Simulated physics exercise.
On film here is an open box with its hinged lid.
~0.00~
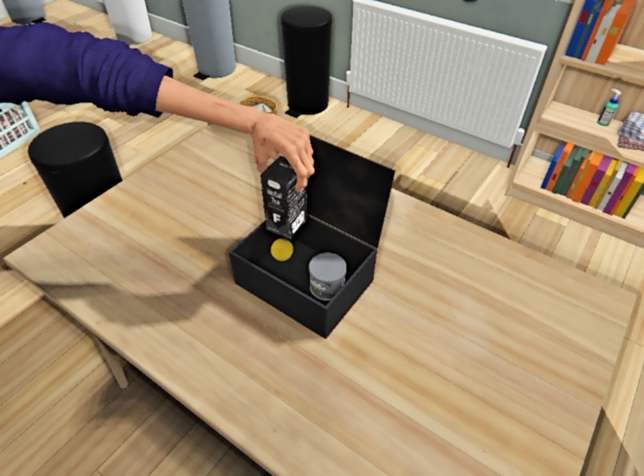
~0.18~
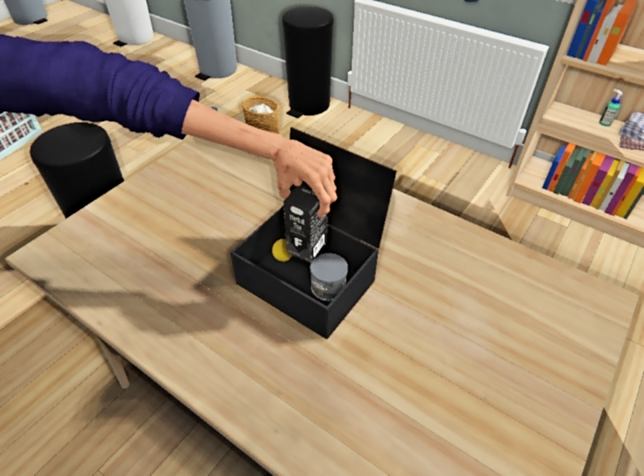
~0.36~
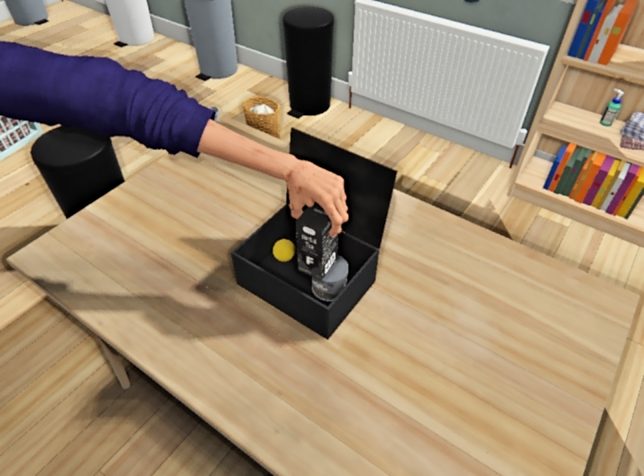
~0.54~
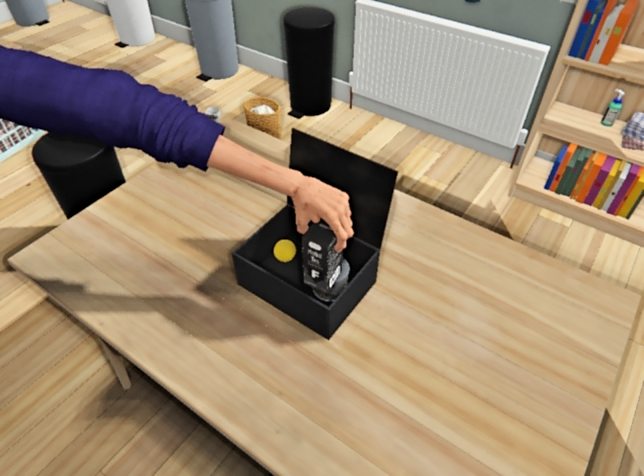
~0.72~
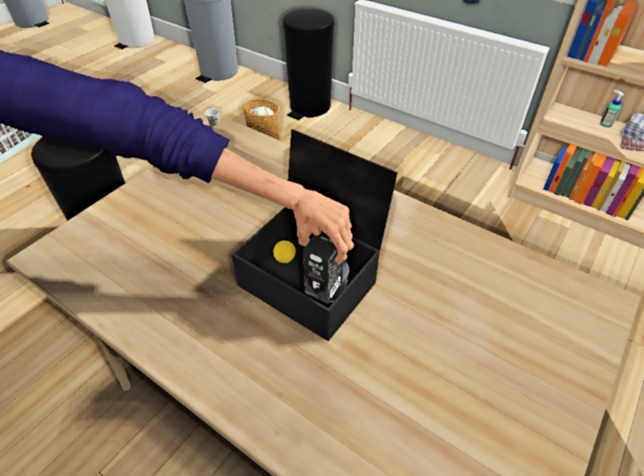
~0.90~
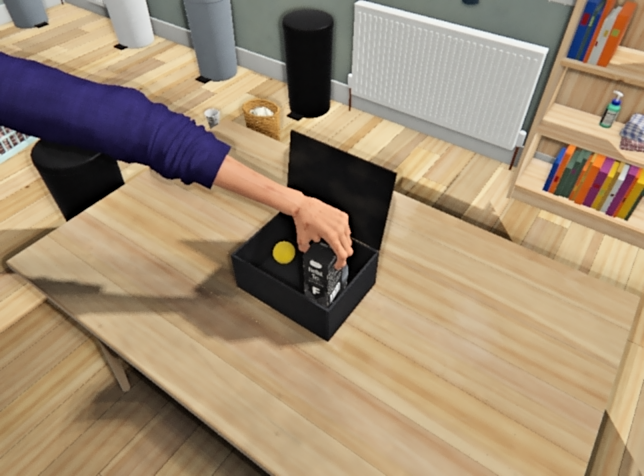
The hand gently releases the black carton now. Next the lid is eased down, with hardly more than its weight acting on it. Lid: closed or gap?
Gap.
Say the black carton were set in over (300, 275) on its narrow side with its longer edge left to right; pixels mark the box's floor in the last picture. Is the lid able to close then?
Note: It lowers fully.
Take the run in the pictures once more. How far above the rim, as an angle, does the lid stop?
Roughly 25°.
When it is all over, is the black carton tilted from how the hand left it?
Observation: It tilts over.
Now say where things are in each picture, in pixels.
In the first frame, coming down; black carton (285, 198); grey tin (327, 277).
In the second frame, coming down; black carton (306, 222); grey tin (329, 277).
In the third frame, coming down; black carton (318, 241); grey tin (329, 278).
In the fourth frame, coming down; black carton (323, 255).
In the fifth frame, coming down; black carton (324, 267).
In the sixth frame, in place under the hand; black carton (324, 272).
After 2.00 s, lid starting down; black carton turned 40° from how it was put near (324, 287).
After 2.60 s, lid 48° above the rim; black carton turned 40° from how it was put near (324, 287).
After 3.80 s, lid 24° above the rim; black carton turned 50° from how it was put near (325, 285).
In the end (6.5 s), lid 24° above the rim; toppled in the box, black carton; the other 2 unmoved. At the end, from the last picture's camera, black carton near (325, 285).
